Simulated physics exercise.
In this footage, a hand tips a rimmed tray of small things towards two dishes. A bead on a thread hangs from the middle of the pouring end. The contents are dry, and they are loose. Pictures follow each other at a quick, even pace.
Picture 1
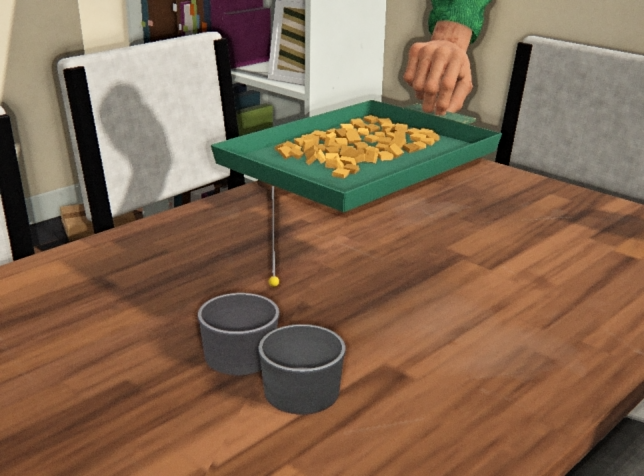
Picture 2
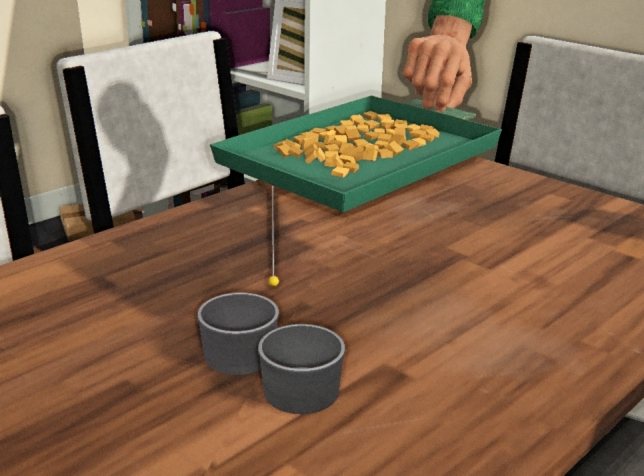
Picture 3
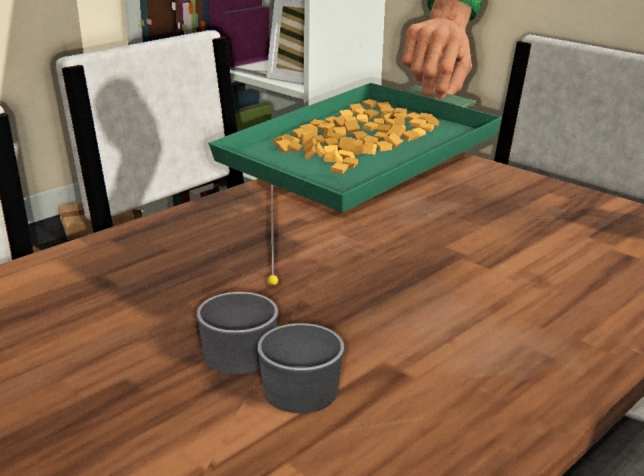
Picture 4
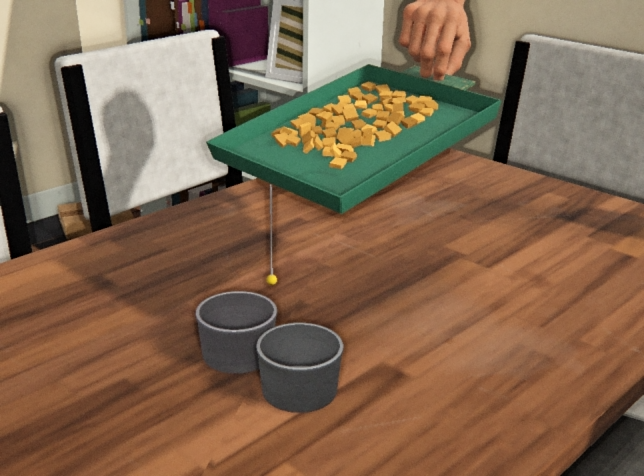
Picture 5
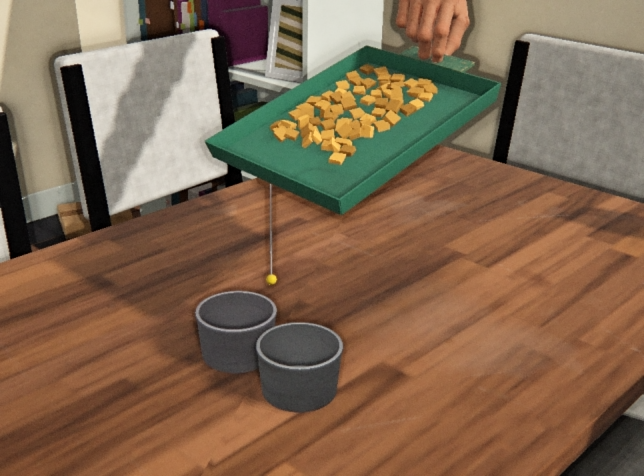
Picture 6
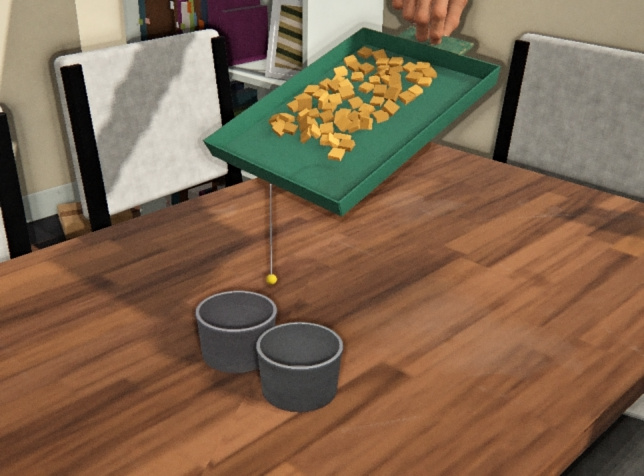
In this clip, a hand at the far end of a green tray of loose golden cereal squares raises that end, tilting the tray gradually more steeply above two dark round dishes, while a yellow bead hangs on a thread beneath.
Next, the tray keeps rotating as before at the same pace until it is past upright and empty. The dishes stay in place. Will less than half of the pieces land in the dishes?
In the end the dishes save the greater share of it.
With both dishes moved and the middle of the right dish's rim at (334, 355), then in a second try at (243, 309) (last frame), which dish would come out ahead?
Result, try one: The dish at left; try two: The dish at right.
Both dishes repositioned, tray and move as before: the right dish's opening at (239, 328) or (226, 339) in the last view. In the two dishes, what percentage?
Around 30 and around 20 per cent, in that order.
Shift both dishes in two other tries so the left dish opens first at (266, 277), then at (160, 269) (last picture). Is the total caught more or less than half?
Short of half, then Short of half.
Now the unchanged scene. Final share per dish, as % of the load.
Roughly 30 in a hundred end in the left dish and roughly 30 in a hundred in the right dish.
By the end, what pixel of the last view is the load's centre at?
Close to (267, 363) in the last view.
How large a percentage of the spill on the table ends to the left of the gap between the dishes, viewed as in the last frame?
Left share: Some 40 per cent.
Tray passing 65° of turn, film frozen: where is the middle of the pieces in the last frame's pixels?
In the last view, the load is centred close to (295, 163).
Shortly afterwards, tray tipped steeply; the whole lot on the tray.
Next, tray tipped past a quarter turn; the bulk on the tray; a little in the right dish; a little outside both; only a few in the air.
Some moments later, tray tipped past a quarter turn; near a third in the right dish; near a third in the left dish; near a third outside both.
In the end, tray tipped past a quarter turn; near a third in the right dish; near a third in the left dish; near a third outside both.
